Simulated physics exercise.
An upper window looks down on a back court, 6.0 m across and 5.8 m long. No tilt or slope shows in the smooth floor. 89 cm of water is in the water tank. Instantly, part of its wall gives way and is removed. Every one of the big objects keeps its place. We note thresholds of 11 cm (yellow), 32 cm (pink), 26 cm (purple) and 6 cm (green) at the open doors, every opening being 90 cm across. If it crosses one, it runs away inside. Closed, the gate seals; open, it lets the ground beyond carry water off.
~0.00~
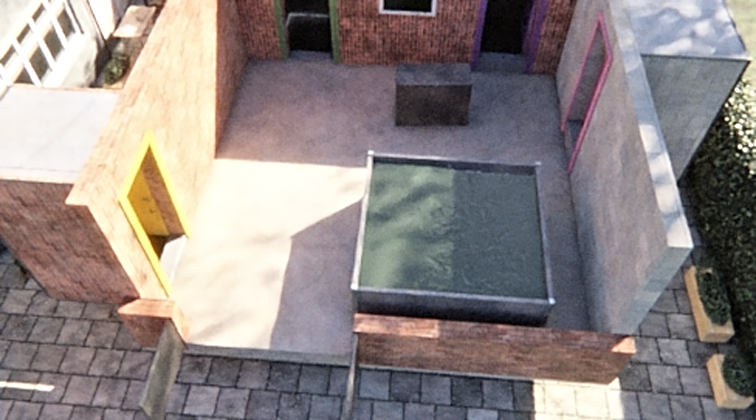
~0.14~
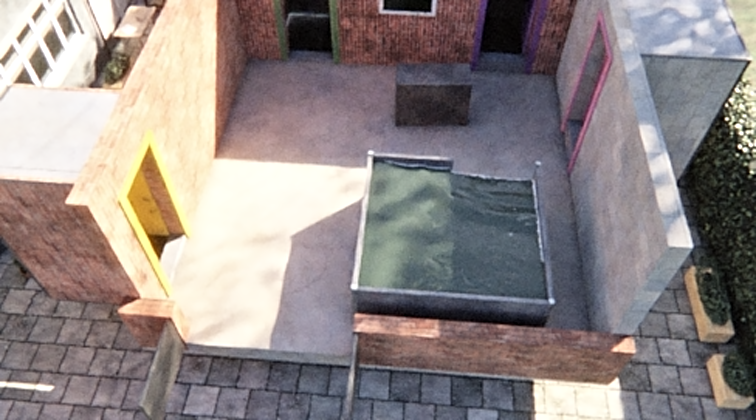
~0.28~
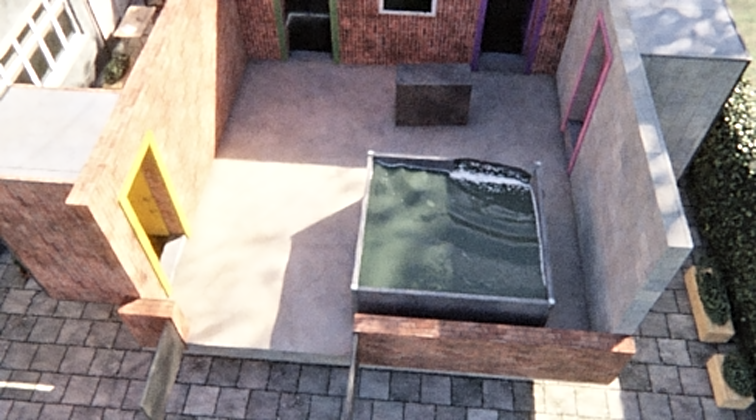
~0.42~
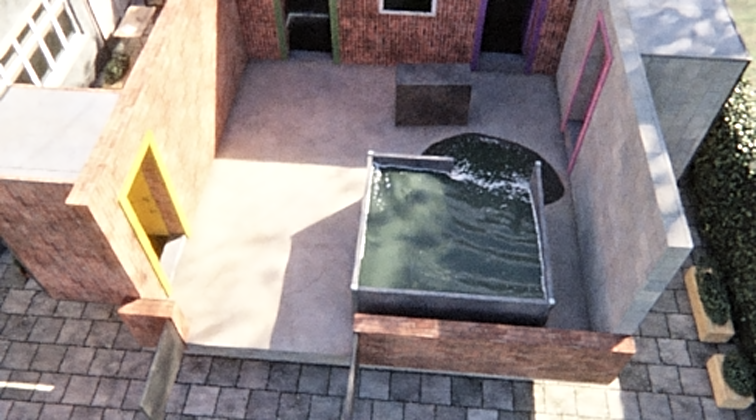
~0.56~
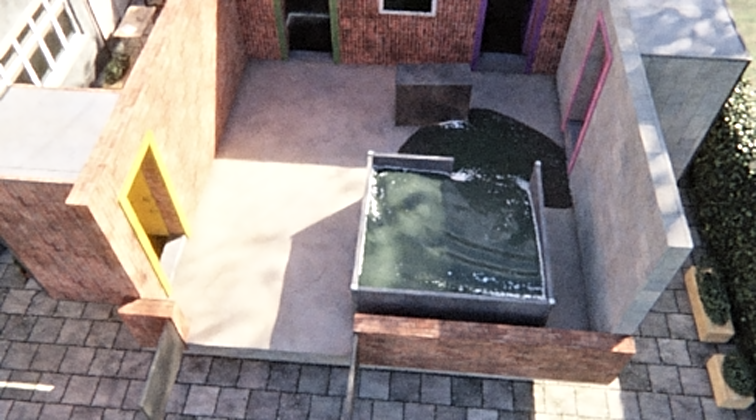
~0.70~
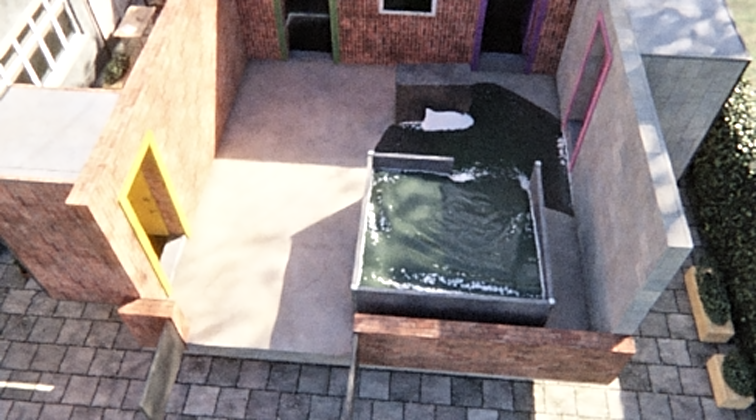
Water poured out through a gap in the far side of a tank of green water in a brick-walled courtyard, then spread darkly across the floor, around the low grey block and to the right-hand wall.
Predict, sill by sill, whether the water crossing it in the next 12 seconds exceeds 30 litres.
My prediction: At the yellow door it is 30 litres or less; at the pink door it is 30 litres or less; at the purple door it is above 30 litres; at the green door it is above 30 litres.
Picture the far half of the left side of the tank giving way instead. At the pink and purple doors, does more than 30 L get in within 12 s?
With respect to that limit, pink ends up inside it, purple ends up inside it.
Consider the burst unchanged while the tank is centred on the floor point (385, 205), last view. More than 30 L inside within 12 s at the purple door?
So the purple door keeps within it.
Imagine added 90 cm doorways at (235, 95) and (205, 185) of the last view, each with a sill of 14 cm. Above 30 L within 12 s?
The first doorway goes beyond and the second stays inside.
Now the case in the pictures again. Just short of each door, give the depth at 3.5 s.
Readings (cm): Yellow = 1; pink = 29; purple = 35; green = 5.
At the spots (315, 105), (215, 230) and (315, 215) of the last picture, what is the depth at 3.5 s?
6, 3, 2 cm.
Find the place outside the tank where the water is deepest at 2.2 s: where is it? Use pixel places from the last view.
That would be near pixel (540, 101).
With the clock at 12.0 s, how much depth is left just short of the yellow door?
Some 12.0 centimetres of depth.
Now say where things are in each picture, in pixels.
The first frame shows still water, 89 cm deep, in the water tank at (452, 225).
In the second frame, the front is at a hidden place, 0.7 m from the gap on the water tank's far side; 0.3 m2 of floor is under water; 89 cm left at the back of the water tank.
In the third frame, water pours out on the water tank's far side and has run 1.0 m, to a hidden place; typically 13 cm deep outside, 89 cm at the water tank's back.
In the fourth frame, water pours out on the water tank's far side and has run 1.5 m, to (475, 136); typically 10 cm deep outside, 89 cm at the water tank's back.
In the fifth frame, the front is at (471, 112), 2.1 m from the gap on the water tank's far side; 4.4 m2 of floor is under water; 85 cm left at the back of the water tank.
In the sixth frame, water pours out on the water tank's far side and has run 2.8 m, to (493, 87); typically 7 cm deep outside, 76 cm at the water tank's back.
After 1.4 s water covers 30 % of the floor and is deepest (66 cm) near (547, 82); yellow door not reached, pink door 36 cm at the sill, 0 L in, purple door 43 cm at the sill, 31 L in, green door not reached.
After 2.2 s water covers 55 % of the floor and is deepest (62 cm) near (540, 101); yellow door not reached, pink door 29 cm at the sill, 4 L in, purple door 50 cm at the sill, 143 L in, green door not reached.
After 3.5 s water covers 75 % of the floor and is deepest (44 cm) near (240, 83); yellow door not reached, pink door 29 cm at the sill, 5 L in, purple door 35 cm at the sill, 282 L in, green door 5 cm at the sill, 0 L in.
After 7.0 s water covers 95 % of the floor and is deepest (20 cm) near (294, 61); yellow door 8 cm at the sill, 0 L in, pink door 20 cm at the sill, 5 L in, purple door 20 cm at the sill, 311 L in, green door 13 cm at the sill, 32 L in.
After 12.0 s water covers 100 % of the floor and is deepest (15 cm) near (164, 312); yellow door 12 cm at the sill, 9 L in, pink door 12 cm at the sill, 5 L in, purple door 10 cm at the sill, 311 L in, green door 11 cm at the sill, 133 L in.
